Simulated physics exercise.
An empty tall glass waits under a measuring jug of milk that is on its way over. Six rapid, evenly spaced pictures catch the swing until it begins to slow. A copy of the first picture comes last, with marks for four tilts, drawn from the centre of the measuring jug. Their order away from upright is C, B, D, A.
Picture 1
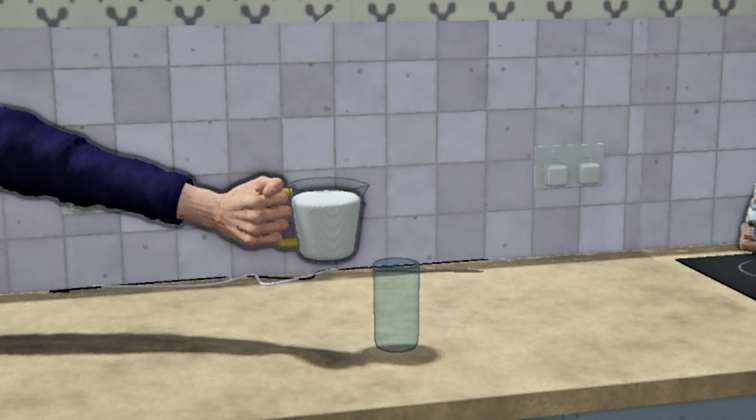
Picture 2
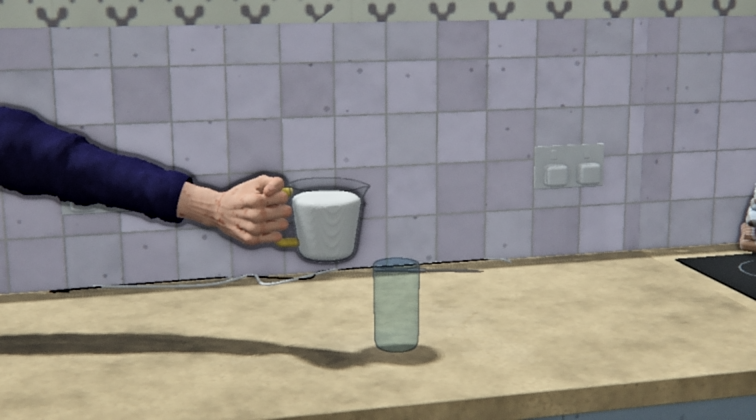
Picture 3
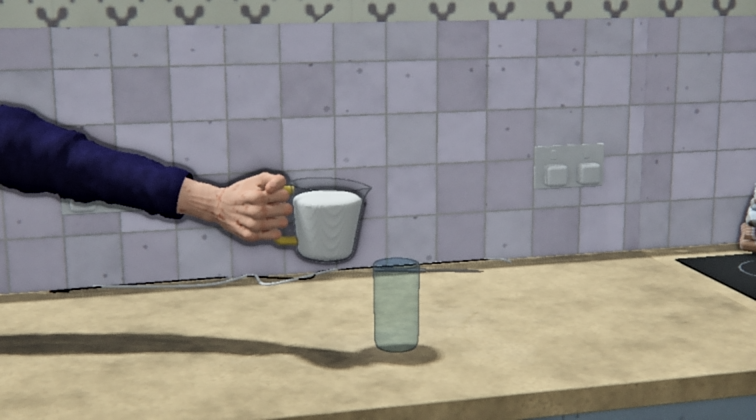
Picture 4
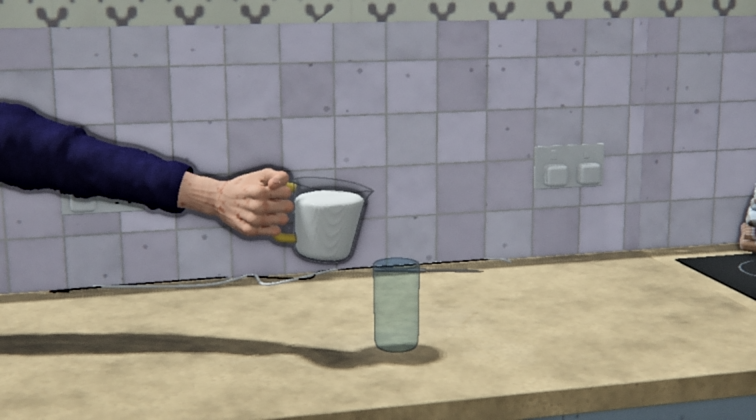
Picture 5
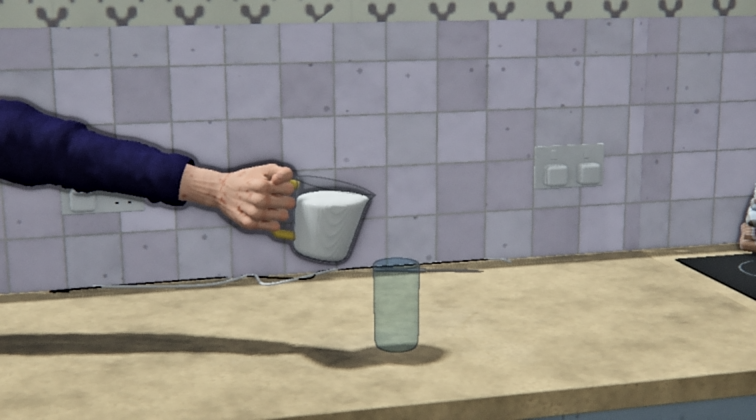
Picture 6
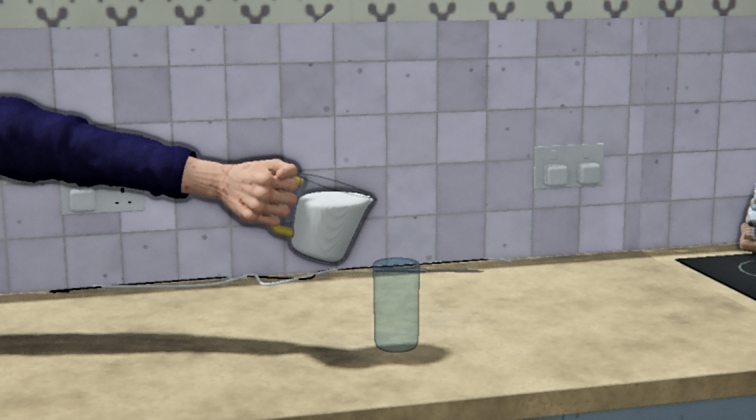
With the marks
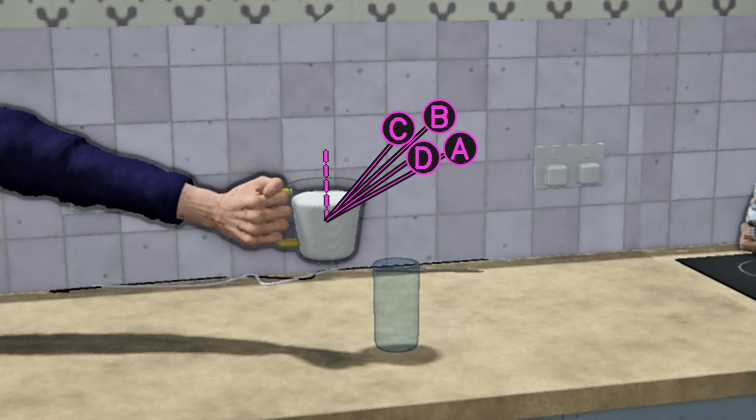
On a kitchen worktop stood an empty tall glass, while a hand in a dark blue sleeve held a measuring jug of milk above it, still at first, then tilted it slightly to the right.
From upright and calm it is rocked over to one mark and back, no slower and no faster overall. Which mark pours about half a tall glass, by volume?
B works best here.
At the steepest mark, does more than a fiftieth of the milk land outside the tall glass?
No, it does not.
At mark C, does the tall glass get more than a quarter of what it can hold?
Yes.
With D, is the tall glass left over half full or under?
Over.
In magenta, A at (444, 155); B at (426, 128); C at (390, 144); D at (406, 162).
With A, the tall glass ends with about 85 % of what it can hold.
With B, the tall glass ends with about 49 % of what it can hold.
With C, the tall glass ends with about 34 % of what it can hold.
With D, the tall glass ends with about 67 % of what it can hold.
